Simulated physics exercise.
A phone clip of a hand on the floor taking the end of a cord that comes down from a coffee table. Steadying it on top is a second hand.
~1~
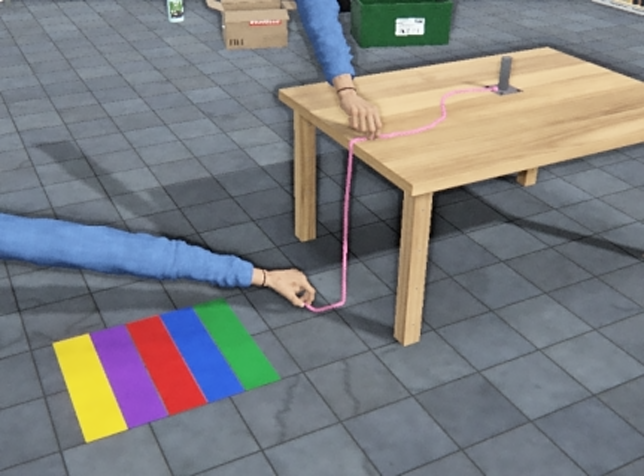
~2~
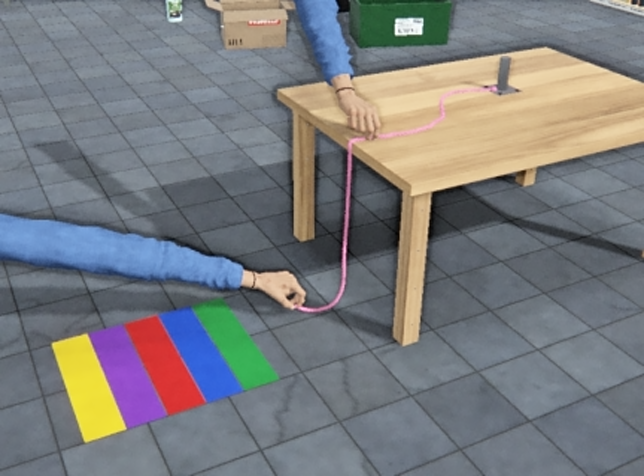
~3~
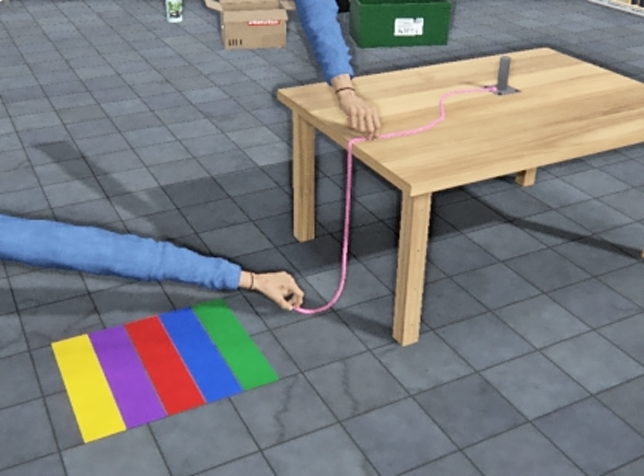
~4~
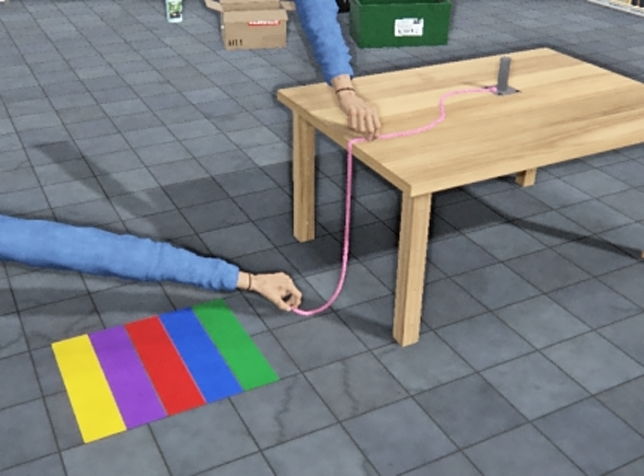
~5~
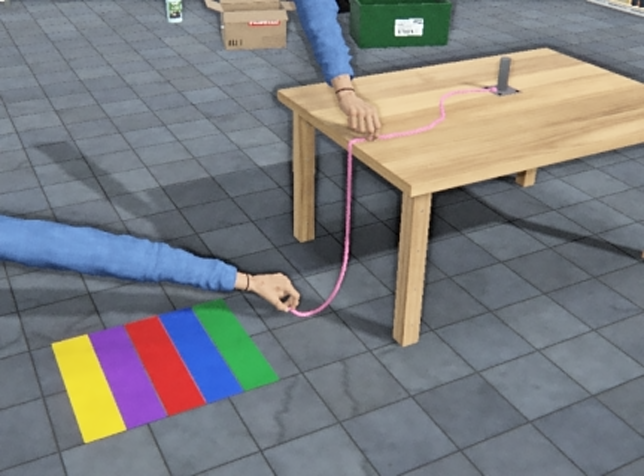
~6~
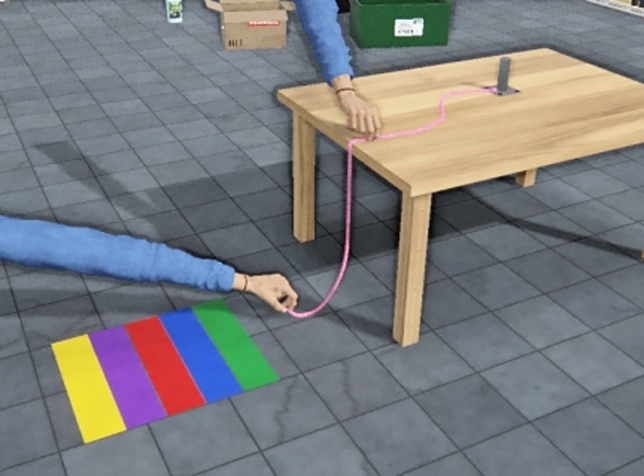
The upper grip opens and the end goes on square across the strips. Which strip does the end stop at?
The red one.
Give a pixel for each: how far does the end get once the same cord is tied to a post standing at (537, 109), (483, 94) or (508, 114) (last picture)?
You'd get roughly (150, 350), (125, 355) and (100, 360), one for each try.
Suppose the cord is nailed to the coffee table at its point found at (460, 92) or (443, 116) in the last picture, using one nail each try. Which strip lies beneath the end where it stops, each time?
Colour per try: Red / blue.
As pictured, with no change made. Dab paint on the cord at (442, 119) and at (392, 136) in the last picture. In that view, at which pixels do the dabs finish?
The first at (409, 118), the second at (355, 135).
A little later, end near (224, 327); over green.
Next, end near (184, 338); over blue.
When it is tight, end near (159, 345); over red. It halts on the red strip.
